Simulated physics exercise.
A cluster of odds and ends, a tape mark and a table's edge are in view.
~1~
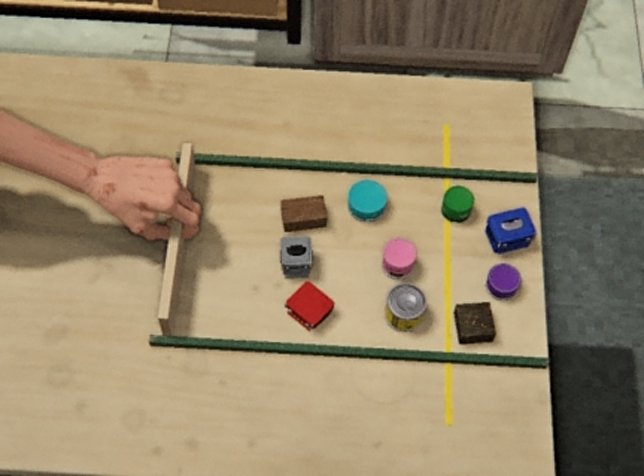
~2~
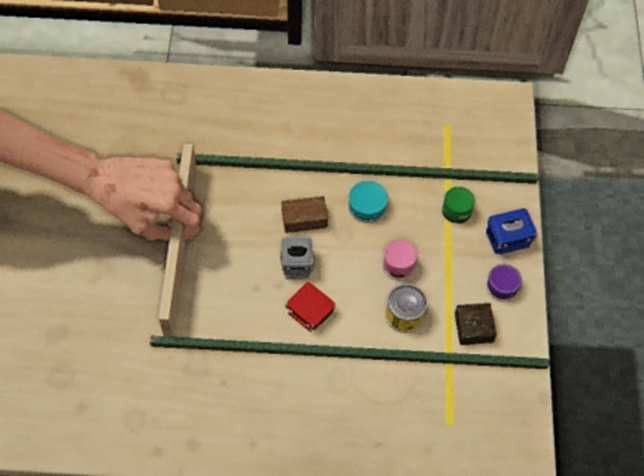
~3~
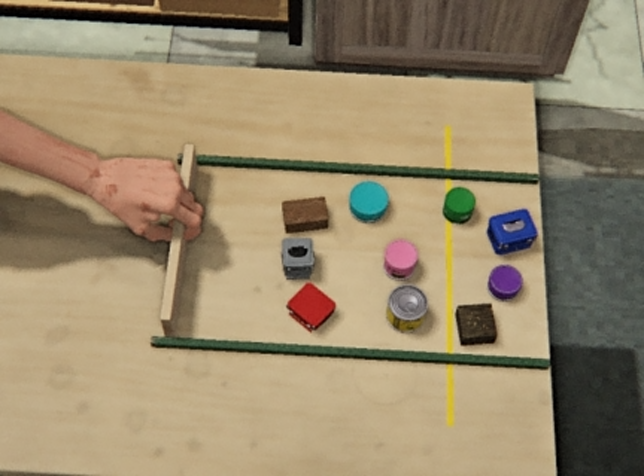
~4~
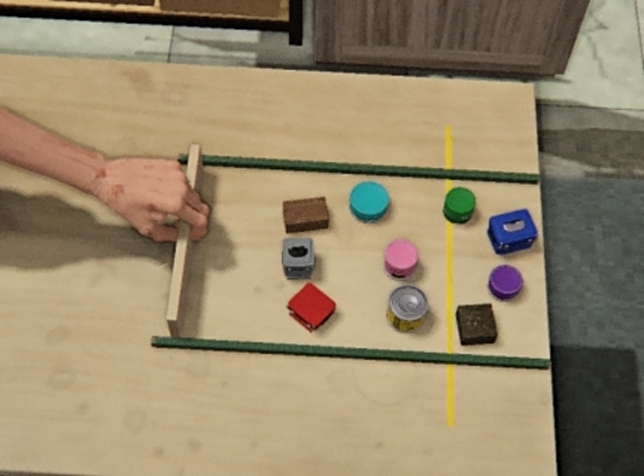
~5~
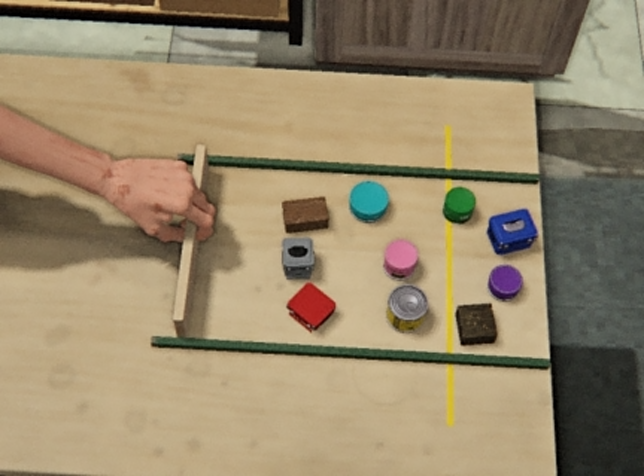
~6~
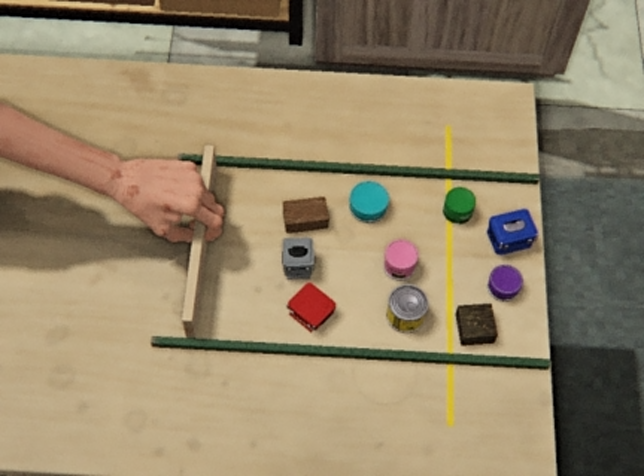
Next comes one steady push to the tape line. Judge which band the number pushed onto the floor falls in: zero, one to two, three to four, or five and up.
Pieces going over the end will number nil.
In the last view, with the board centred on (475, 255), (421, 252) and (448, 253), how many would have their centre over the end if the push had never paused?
Counts per position: 2 / 0 / 0.
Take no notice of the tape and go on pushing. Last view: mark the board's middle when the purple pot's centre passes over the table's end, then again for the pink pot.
(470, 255) and (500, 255), roughly.
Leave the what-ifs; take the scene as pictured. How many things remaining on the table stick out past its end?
The tally is 1.
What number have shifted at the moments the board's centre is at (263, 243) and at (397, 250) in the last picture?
That gives 0 for the first and 7 for the second.
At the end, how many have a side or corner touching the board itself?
It's touching 4 at the end.
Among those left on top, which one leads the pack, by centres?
Foremost one: Black block.
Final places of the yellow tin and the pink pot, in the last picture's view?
Listed in order, first is (508, 307) and the other is (496, 264).
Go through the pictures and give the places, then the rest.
Blue case (510, 231); purple pot (503, 282); black block (474, 323); board (178, 237); tape (448, 263), in the first frame.
Purple pot (504, 283); yellow tin (406, 309), in the second frame.
Black block (476, 324); red case (312, 308), in the third frame.
Blue case (512, 232); board (186, 239), in the fourth frame.
Purple pot (505, 283); pink pot (401, 260), in the fifth frame.
Blue case (512, 232); purple pot (505, 283); black block (476, 324); board (201, 239); tape (449, 264), in the sixth frame.
Soon after, none off yet; blue case at rest near (512, 232); purple pot at rest near (505, 283); black block at rest near (476, 324).
At rest, the number that fall off is zero.
